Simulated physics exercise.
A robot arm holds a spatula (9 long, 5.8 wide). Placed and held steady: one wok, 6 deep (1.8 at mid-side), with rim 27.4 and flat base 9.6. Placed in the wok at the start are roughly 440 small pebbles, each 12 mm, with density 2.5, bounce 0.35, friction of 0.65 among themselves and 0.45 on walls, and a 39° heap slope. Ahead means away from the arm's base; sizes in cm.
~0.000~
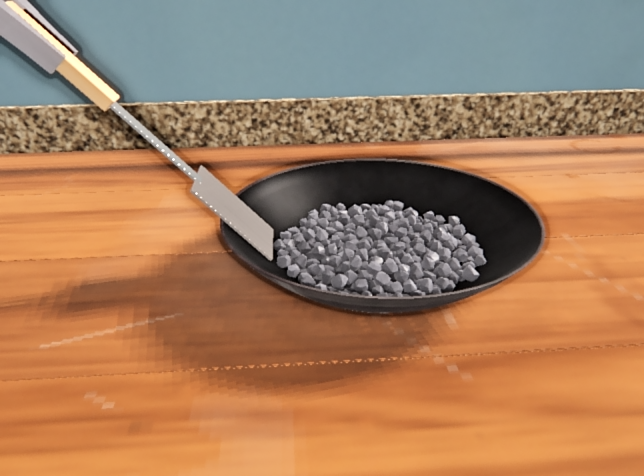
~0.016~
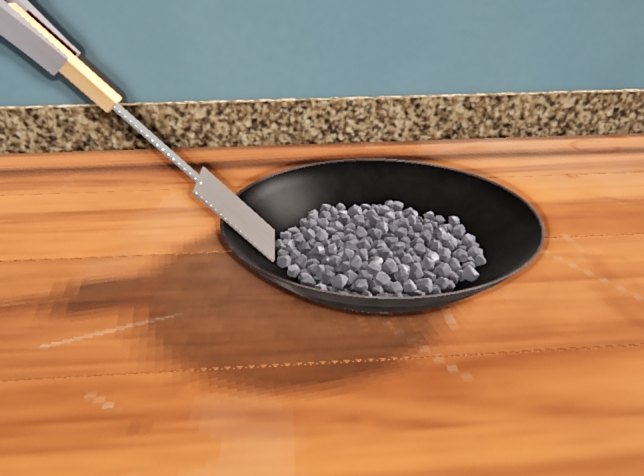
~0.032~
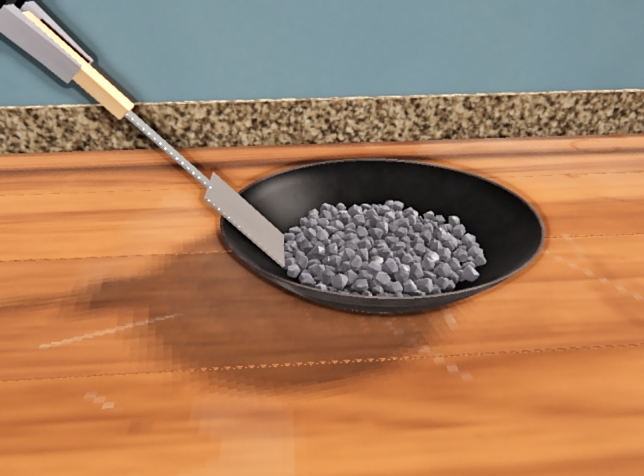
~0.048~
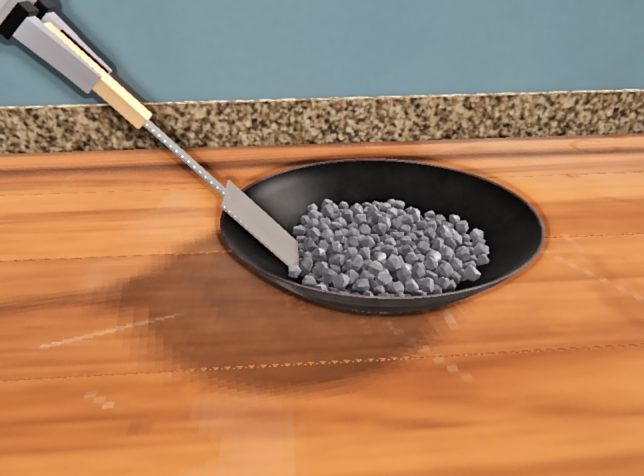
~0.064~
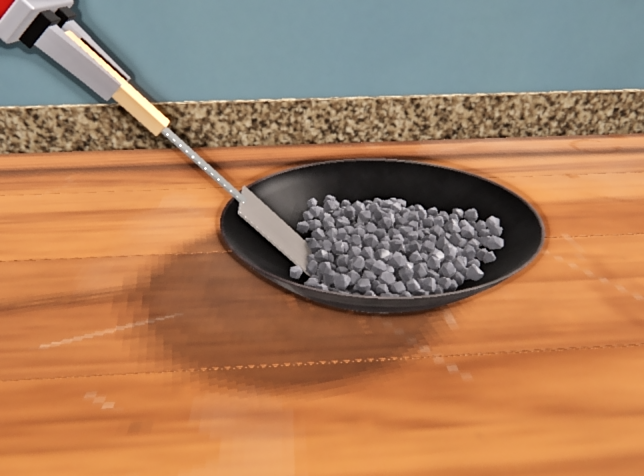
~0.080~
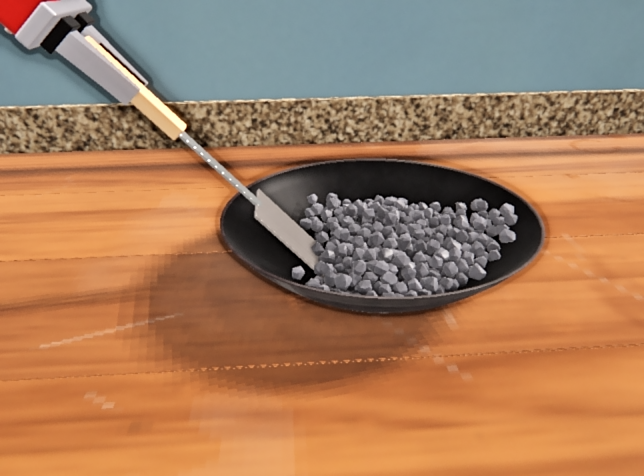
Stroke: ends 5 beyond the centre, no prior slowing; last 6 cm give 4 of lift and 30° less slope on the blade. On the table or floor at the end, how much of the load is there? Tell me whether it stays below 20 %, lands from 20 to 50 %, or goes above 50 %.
It stays below 20 %.
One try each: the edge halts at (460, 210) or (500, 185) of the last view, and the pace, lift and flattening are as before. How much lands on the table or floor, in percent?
First try roughly 20 percent, second roughly 35 percent.
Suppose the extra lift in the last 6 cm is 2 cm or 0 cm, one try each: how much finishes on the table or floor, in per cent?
First try about 0 %, second try about 5 %.
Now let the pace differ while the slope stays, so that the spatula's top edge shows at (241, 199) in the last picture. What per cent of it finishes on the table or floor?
Share: Roughly 0 %.
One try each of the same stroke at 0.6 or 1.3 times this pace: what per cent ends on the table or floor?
I'd expect close to 0 and then close to 10 percent.
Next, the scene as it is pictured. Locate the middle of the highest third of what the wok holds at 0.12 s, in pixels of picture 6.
At about (437, 231).
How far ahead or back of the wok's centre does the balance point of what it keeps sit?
Roughly 4.5 cm ahead of the centre.
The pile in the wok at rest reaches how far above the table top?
Top of the heap: Roughly 7.5 cm above the table top.
By 0.12 s, sloping 47°, highest piece 8 above the table; 436 in the wok, 1 on the blade or in flight.
By 0.16 s, sloping 34°, highest piece 8 above the table; 431 in the wok, 6 on the blade or in flight.
By 0.38 s, sloping 18°, highest piece 8 above the table; 424 in the wok, 10 on the table or floor, 3 on the blade or in flight.
By 1.43 s, sloping 18°, highest piece 7 above the table; 424 in the wok, 13 on the table or floor.
Final count, 424 in the wok, 13 on the table or floor. That is 3 % on the table or floor.
